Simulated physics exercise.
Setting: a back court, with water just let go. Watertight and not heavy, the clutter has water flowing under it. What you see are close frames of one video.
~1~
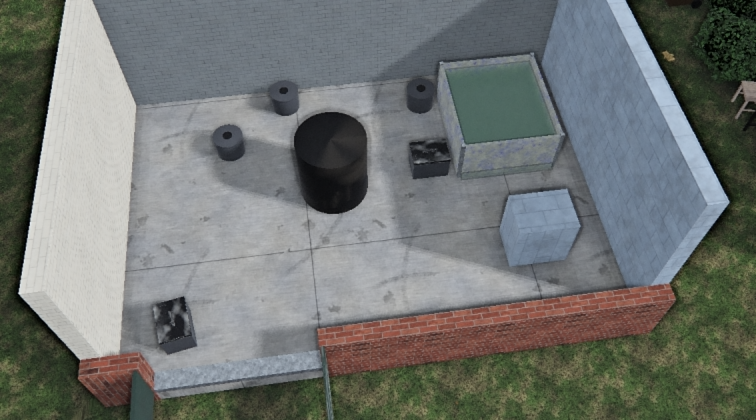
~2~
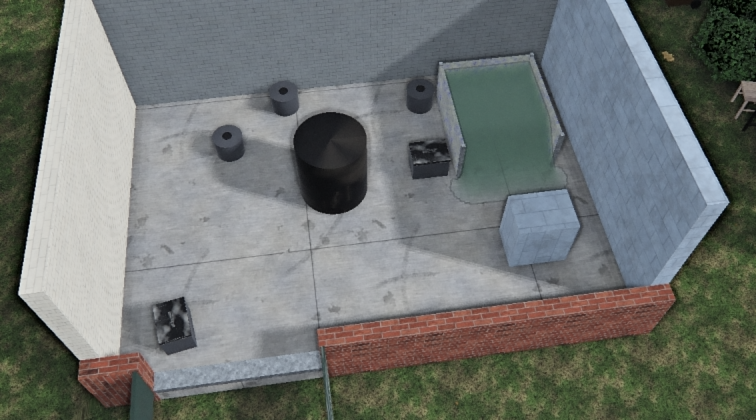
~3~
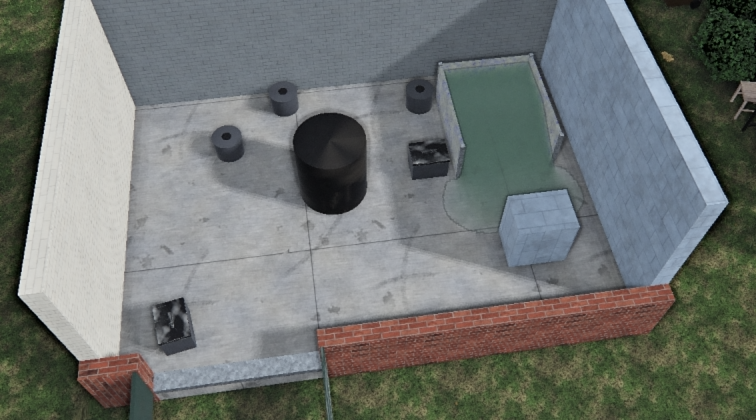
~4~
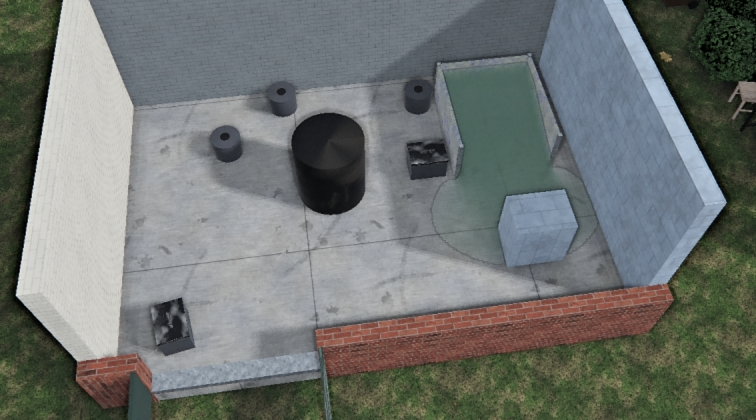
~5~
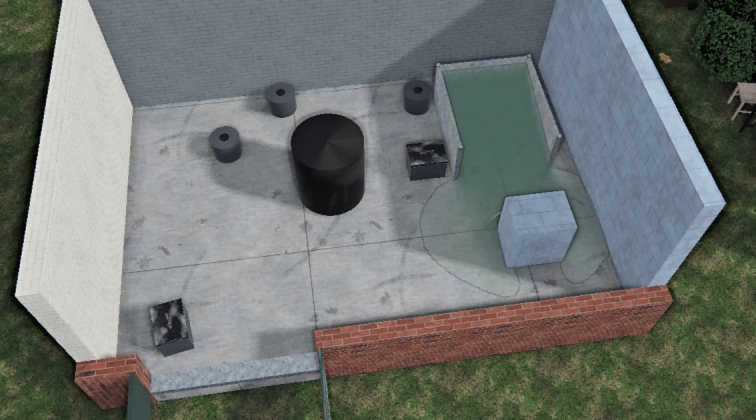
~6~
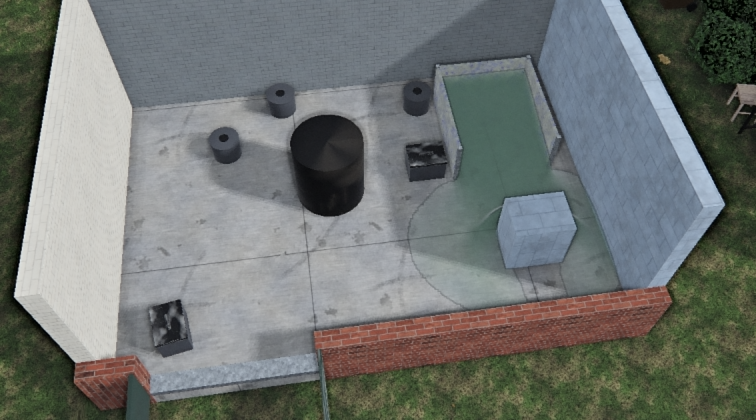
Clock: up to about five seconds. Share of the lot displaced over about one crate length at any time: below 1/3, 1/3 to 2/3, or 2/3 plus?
The part that gets shoved well aside falls short of a third.
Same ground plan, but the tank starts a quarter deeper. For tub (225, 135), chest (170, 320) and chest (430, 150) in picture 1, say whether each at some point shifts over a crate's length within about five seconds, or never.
In sequence: Fell short, went the distance and fell short.
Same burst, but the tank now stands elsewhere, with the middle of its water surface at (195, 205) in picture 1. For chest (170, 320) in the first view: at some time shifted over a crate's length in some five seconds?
From what I can tell, it got displaced that much.
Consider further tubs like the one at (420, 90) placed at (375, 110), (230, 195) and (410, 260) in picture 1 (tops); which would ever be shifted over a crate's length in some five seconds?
First remains in place, second remains in place, third driven off.
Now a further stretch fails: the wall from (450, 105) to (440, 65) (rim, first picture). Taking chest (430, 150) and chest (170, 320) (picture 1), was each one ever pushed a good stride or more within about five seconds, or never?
Taking them in order, short of it and covered the distance.
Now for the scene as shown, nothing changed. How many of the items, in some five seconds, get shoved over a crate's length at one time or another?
1.
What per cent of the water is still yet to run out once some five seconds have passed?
I'd say close to 94 percent.
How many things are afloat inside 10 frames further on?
That adds up to 0.
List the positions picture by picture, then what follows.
The first frame shows a chest at (172, 319), on the bottom; a tub at (284, 91), on the bottom; 0 of 5 have shifted.
The second frame shows a chest at (171, 320), on the bottom; a tub at (283, 91) rests on the ground; 0 of 5 have shifted.
The third frame shows a chest at (171, 320), on the bottom; a tub at (283, 92) rests on the ground; 0 of 5 have shifted.
The fourth frame shows a chest at (169, 321), on the bottom; a tub at (281, 92), on the bottom; 0 of 5 have shifted.
The fifth frame shows a chest at (169, 321) rests on the ground; a tub at (281, 93), on the bottom; 0 of 5 have shifted.
The sixth frame shows a chest at (168, 322), on the bottom; a tub at (280, 94) rests on the ground; 0 of 5 have shifted.
A moment on, 0 of 5 are well off their spots; 0 afloat.
Next, 0 of 5 are well off their spots; 0 afloat.
Later, 1 of 5 are well off their spots; 0 afloat.
In the end, 0 of 5 are well off their spots, and 1 have been at some point; 1 afloat.
